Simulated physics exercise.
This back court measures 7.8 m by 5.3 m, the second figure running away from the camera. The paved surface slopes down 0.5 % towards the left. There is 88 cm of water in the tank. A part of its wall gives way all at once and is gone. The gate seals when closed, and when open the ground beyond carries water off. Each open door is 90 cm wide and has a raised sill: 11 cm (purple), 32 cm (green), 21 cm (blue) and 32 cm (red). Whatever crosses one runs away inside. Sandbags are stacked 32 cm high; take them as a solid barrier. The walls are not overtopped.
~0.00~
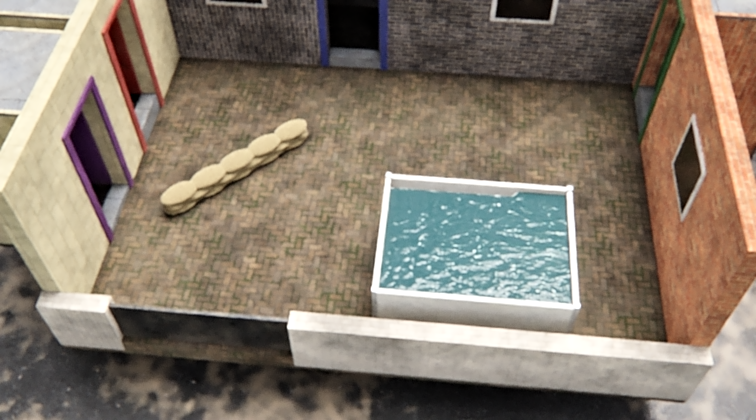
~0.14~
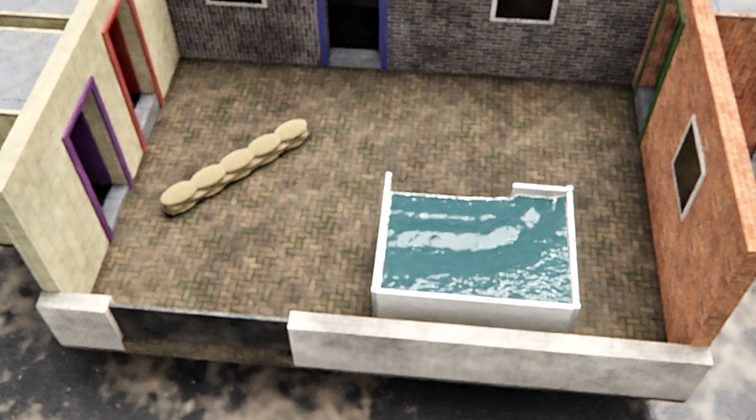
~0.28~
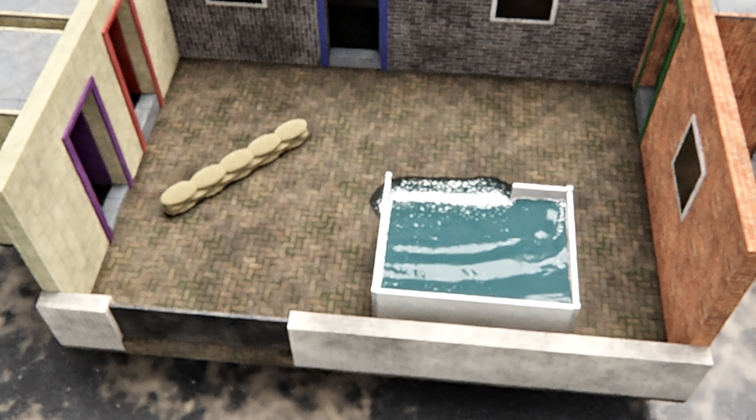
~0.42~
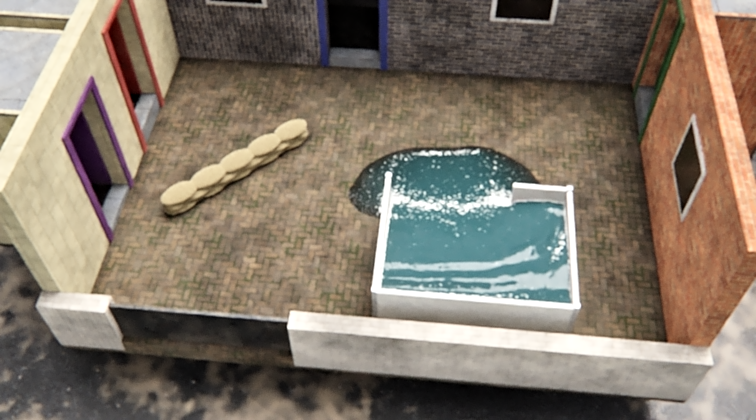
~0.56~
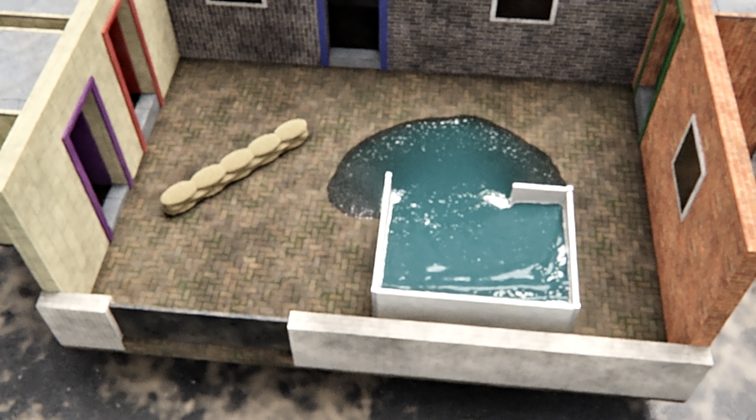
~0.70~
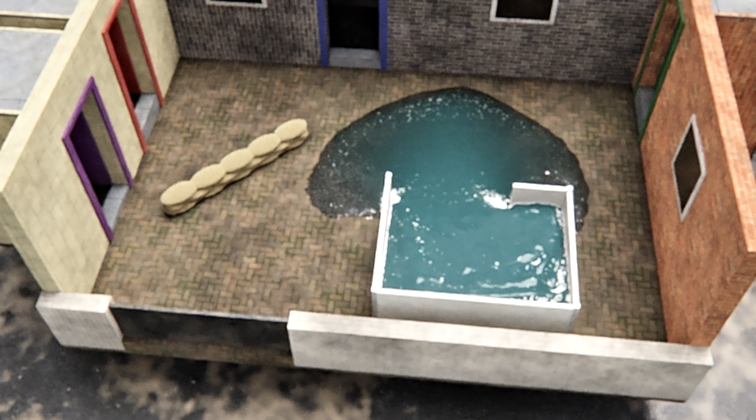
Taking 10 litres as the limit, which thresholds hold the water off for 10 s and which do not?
Door by door: At the purple door it goes over the limit; at the green door it stays under the limit; at the blue door it passes the limit; at the red door it stays under the limit.
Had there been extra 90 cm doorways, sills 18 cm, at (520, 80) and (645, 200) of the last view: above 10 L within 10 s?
In turn: Past it, not over.
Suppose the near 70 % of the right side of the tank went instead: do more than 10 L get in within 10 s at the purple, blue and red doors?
Against that limit: Purple above, blue below, red under.
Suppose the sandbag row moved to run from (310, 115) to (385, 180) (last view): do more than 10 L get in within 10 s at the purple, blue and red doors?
Against that limit: Purple below, blue above, red under.
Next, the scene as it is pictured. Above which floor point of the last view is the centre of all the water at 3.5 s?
At about (420, 155).
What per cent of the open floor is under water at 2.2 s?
Some 40 per cent of it.
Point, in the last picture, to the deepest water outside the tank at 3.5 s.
Around (179, 61).
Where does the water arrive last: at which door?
The purple one.
After 1.4 s water covers 40 % of the floor and is deepest (46 cm) near (426, 76); purple door not reached, green door 1 cm at the sill, 0 L in, blue door 28 cm at the sill, 0 L in, red door not reached.
After 2.2 s water covers 40 % of the floor and is deepest (42 cm) near (619, 88); purple door not reached, green door 25 cm at the sill, 0 L in, blue door 32 cm at the sill, 31 L in, red door not reached.
After 3.5 s water covers 65 % of the floor and is deepest (36 cm) near (179, 61); purple door 5 cm at the sill, 0 L in, green door 27 cm at the sill, 2 L in, blue door 20 cm at the sill, 58 L in, red door 21 cm at the sill, 0 L in.
After 6.0 s water covers 85 % of the floor and is deepest (22 cm) near (81, 321); purple door 16 cm at the sill, 27 L in, green door 13 cm at the sill, 2 L in, blue door 12 cm at the sill, 59 L in, red door 15 cm at the sill, 0 L in.
After 10.0 s water covers 95 % of the floor and is deepest (16 cm) near (258, 73); purple door 11 cm at the sill, 49 L in, green door 6 cm at the sill, 2 L in, blue door 15 cm at the sill, 59 L in, red door 14 cm at the sill, 0 L in.
